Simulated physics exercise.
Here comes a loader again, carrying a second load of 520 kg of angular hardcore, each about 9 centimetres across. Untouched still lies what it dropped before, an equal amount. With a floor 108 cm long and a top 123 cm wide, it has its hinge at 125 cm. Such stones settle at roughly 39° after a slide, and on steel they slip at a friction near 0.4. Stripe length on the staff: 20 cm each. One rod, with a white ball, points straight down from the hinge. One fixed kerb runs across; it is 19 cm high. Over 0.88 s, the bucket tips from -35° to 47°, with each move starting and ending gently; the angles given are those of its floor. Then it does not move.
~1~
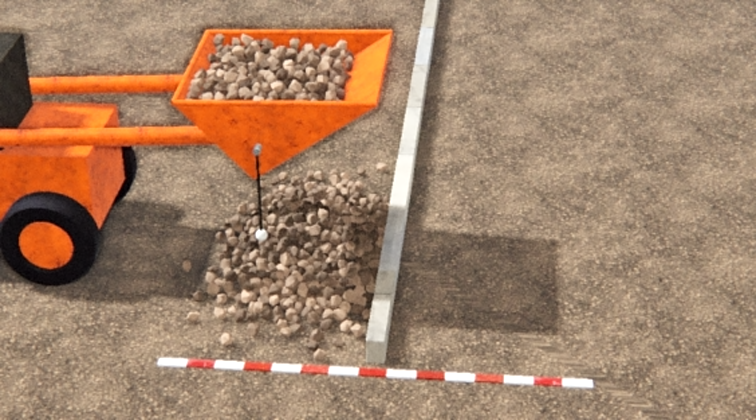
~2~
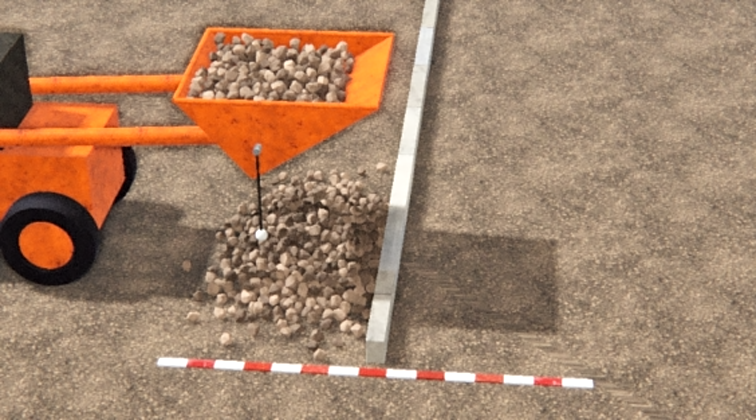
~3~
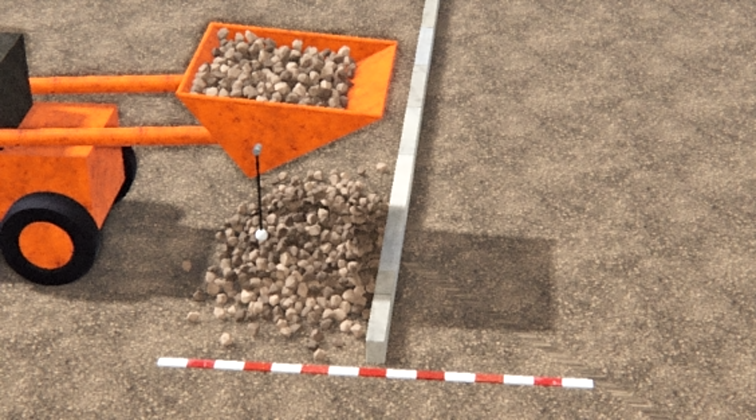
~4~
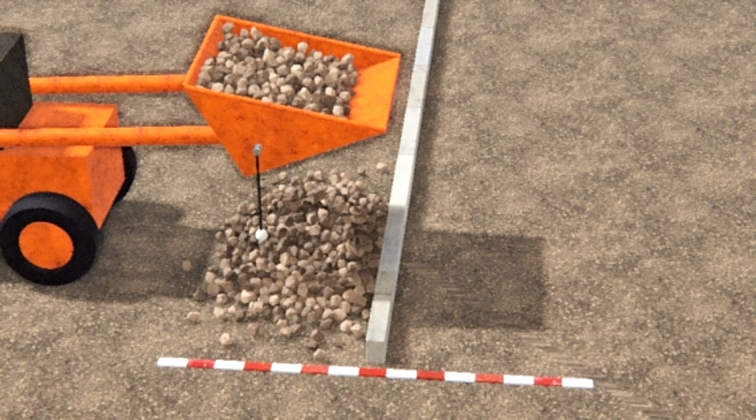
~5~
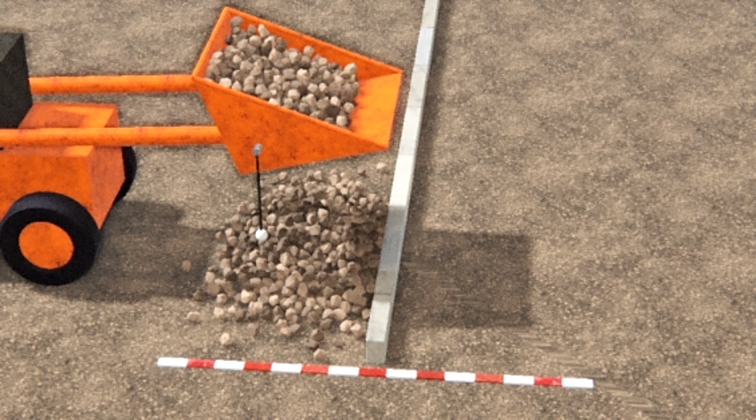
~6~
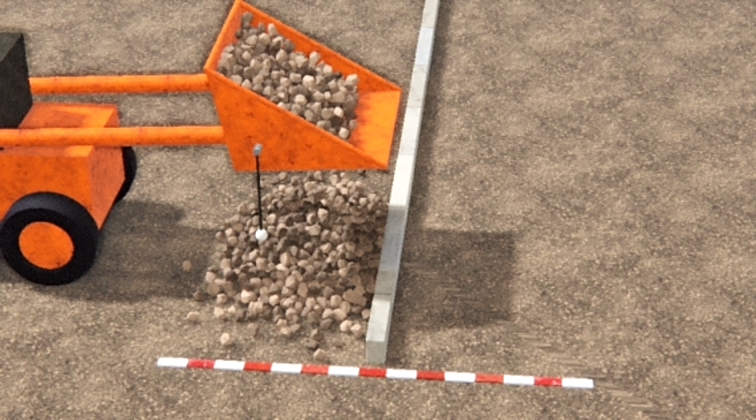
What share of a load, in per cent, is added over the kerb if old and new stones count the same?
I would say 37 percent.
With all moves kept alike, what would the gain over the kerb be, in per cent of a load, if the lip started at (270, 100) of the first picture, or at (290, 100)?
I'd say close to 0 per cent for one and close to 0 per cent for the other, in that order.
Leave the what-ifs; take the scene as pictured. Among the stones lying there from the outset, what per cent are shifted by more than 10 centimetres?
Roughly 0 % of them.
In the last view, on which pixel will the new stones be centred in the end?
(379, 237).
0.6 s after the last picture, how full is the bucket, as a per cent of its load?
Reading: Near 70 % of the load.
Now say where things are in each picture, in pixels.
The bucket is at -35°, its lip at (376, 104); the top of the load is at (287, 55). The earlier load is highest near (285, 231), 28 cm above ground level, 100 % on this side of the kerb, in the first frame.
The bucket is at -33°, its lip at (378, 108); the top of the load is at (268, 55), in the second frame.
The bucket is at -29°, its lip at (381, 117); the top of the load is at (241, 48), in the third frame.
Lip at (385, 131), floor tilted -22°, highest stones at (237, 43), in the fourth frame.
Lip at (387, 148), floor tilted -13°, highest stones at (239, 39), in the fifth frame.
Lip at (386, 167), floor tilted -4°, highest stones at (245, 36), in the sixth frame.
Then, 0.3 s after the last picture the floor is at 34°; in per cent of one load, 100 in the bucket, 100 on this side of the kerb; the foremost stones are at (379, 253).
Then, 0.6 s after the last picture the floor is at 47°; in per cent of one load, 72 in the bucket, 128 on this side of the kerb; the foremost stones are at (387, 211).
Then, 1.0 s after the last picture the floor is at 47°; in per cent of one load, 18 in the bucket, 163 on this side of the kerb, 19 over the kerb; the foremost stones are at (474, 239).
Then, 3.8 s after the last picture the floor is at 47°; in per cent of one load, 2 in the bucket, 161 on this side of the kerb, 37 over the kerb; the foremost stones are at (548, 277). Net gain over the kerb, 37.
